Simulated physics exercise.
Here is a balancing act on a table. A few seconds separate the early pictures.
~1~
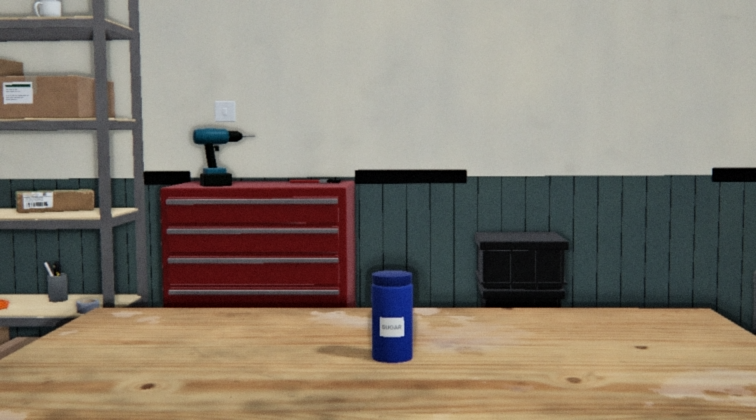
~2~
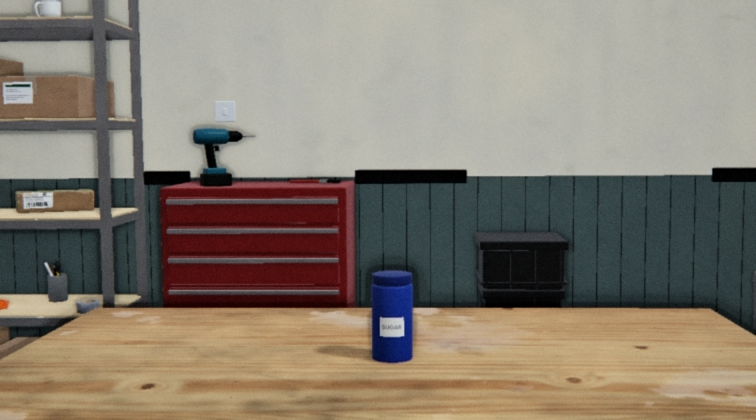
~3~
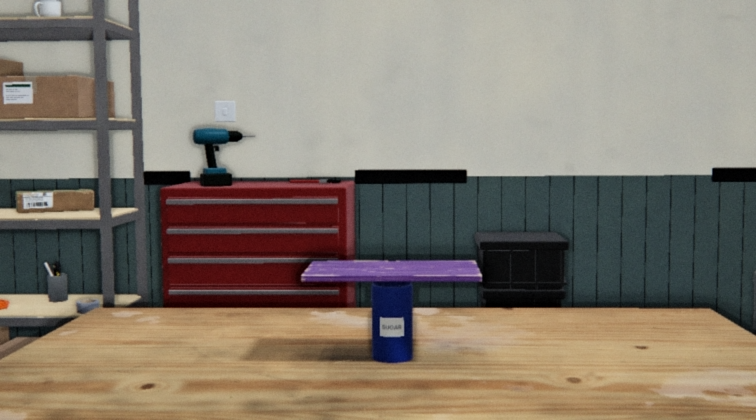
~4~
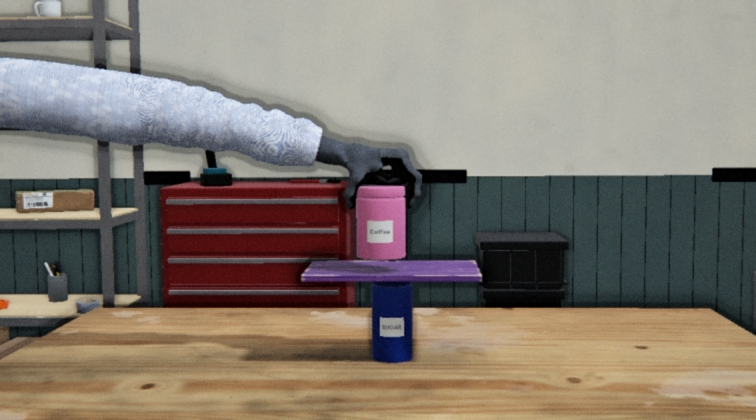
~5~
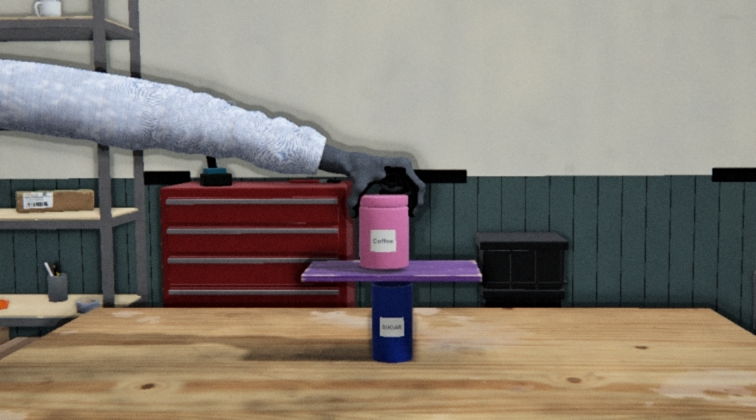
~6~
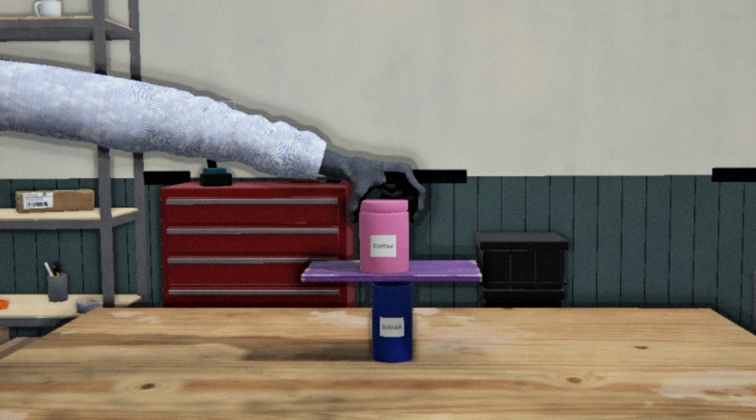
In a workshop, a blue canister stands on a wooden table before a red tool chest, and a purple board then appears lying flat across its top. A gloved hand on a pale-sleeved arm, reaching from the left, lowers a pink jar onto the board and keeps hold of it.
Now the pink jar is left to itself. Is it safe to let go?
It ends up in one piece.
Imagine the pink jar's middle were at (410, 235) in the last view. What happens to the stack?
Stands.
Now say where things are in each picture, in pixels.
In the first frame, the last thing is not in view yet.
In the second frame, the last thing is not in view yet.
In the third frame, the last thing is not in view yet; purple board (392, 270).
In the fourth frame, still above its spot; pink jar (381, 222); purple board (392, 270).
In the fifth frame, still above its spot; pink jar (384, 231); purple board (392, 270).
In the sixth frame, set down, still held; pink jar (384, 236); purple board (392, 270).
Then, 0.20 s on from there, no change.
Then, 0.50 s on from there, pink jar resting near (384, 236).
In the end, all 3 unmoved. At the end, from the last picture's camera, pink jar near (384, 236). The stack keeps its balance.
